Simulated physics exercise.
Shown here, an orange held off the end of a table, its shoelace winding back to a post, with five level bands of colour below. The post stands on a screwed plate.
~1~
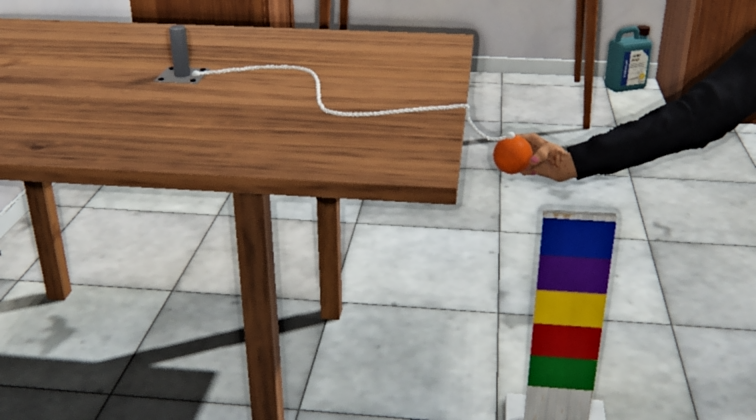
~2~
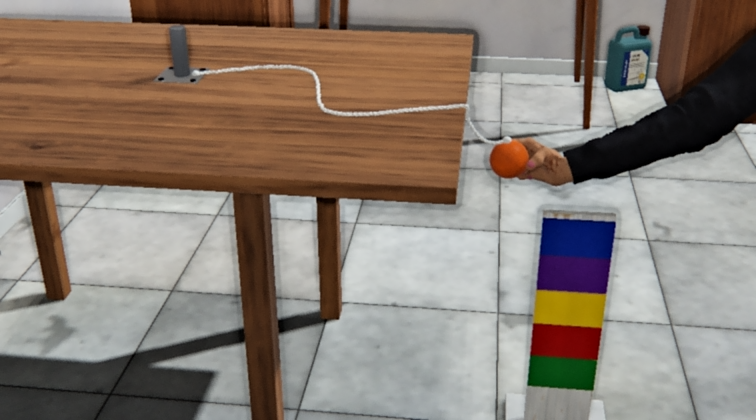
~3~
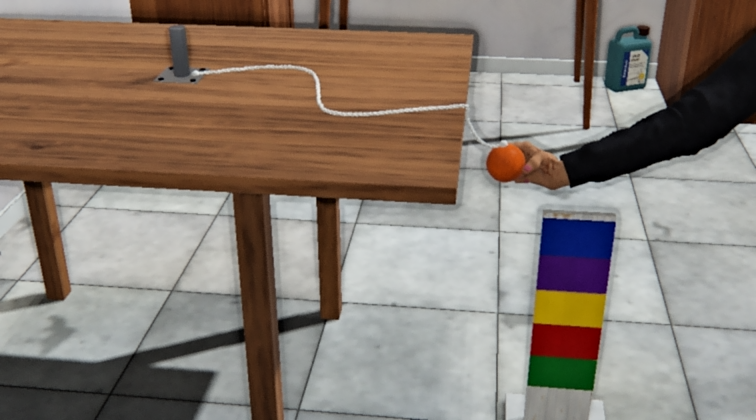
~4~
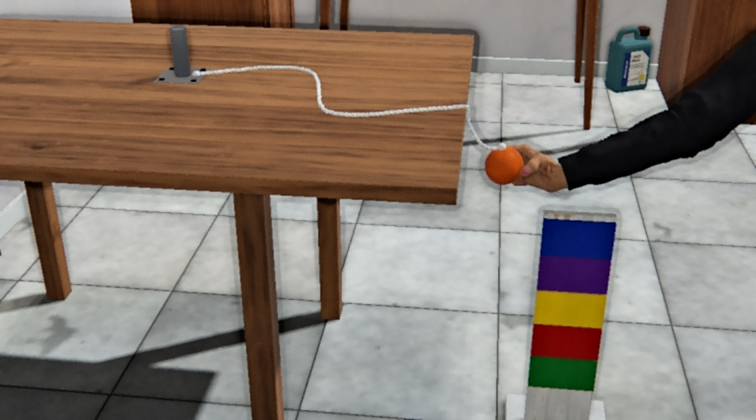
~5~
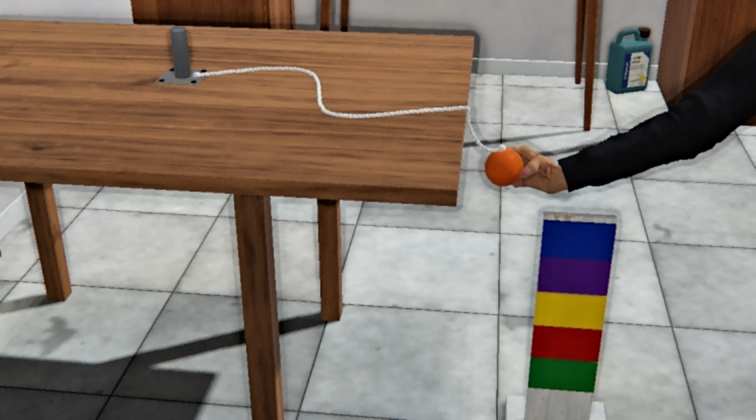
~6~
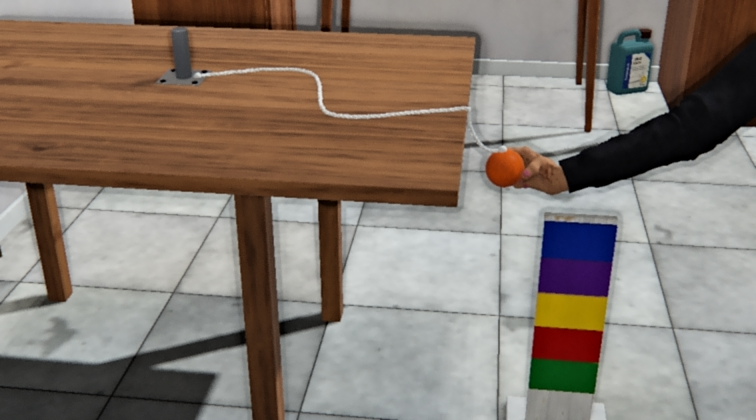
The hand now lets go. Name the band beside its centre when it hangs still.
Its centre hangs level with the purple band.
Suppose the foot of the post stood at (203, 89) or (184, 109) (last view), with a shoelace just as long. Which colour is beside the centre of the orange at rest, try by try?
One after the other, yellow; yellow.
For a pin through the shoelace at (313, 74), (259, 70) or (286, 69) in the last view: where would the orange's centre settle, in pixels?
Near (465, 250), (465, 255) and (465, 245).
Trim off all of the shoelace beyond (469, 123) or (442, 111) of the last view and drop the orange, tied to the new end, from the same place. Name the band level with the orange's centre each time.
In that order: Blue; none, it hangs higher.
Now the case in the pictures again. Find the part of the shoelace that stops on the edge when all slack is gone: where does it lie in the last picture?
The one at (365, 117).
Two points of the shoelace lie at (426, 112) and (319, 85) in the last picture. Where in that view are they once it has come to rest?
Near (468, 150) and (353, 87).
Soon after, orange near (451, 256); level with purple.
Then, orange near (471, 251); level with purple.
At rest, orange near (464, 255); level with purple. Its middle rests at the purple band.
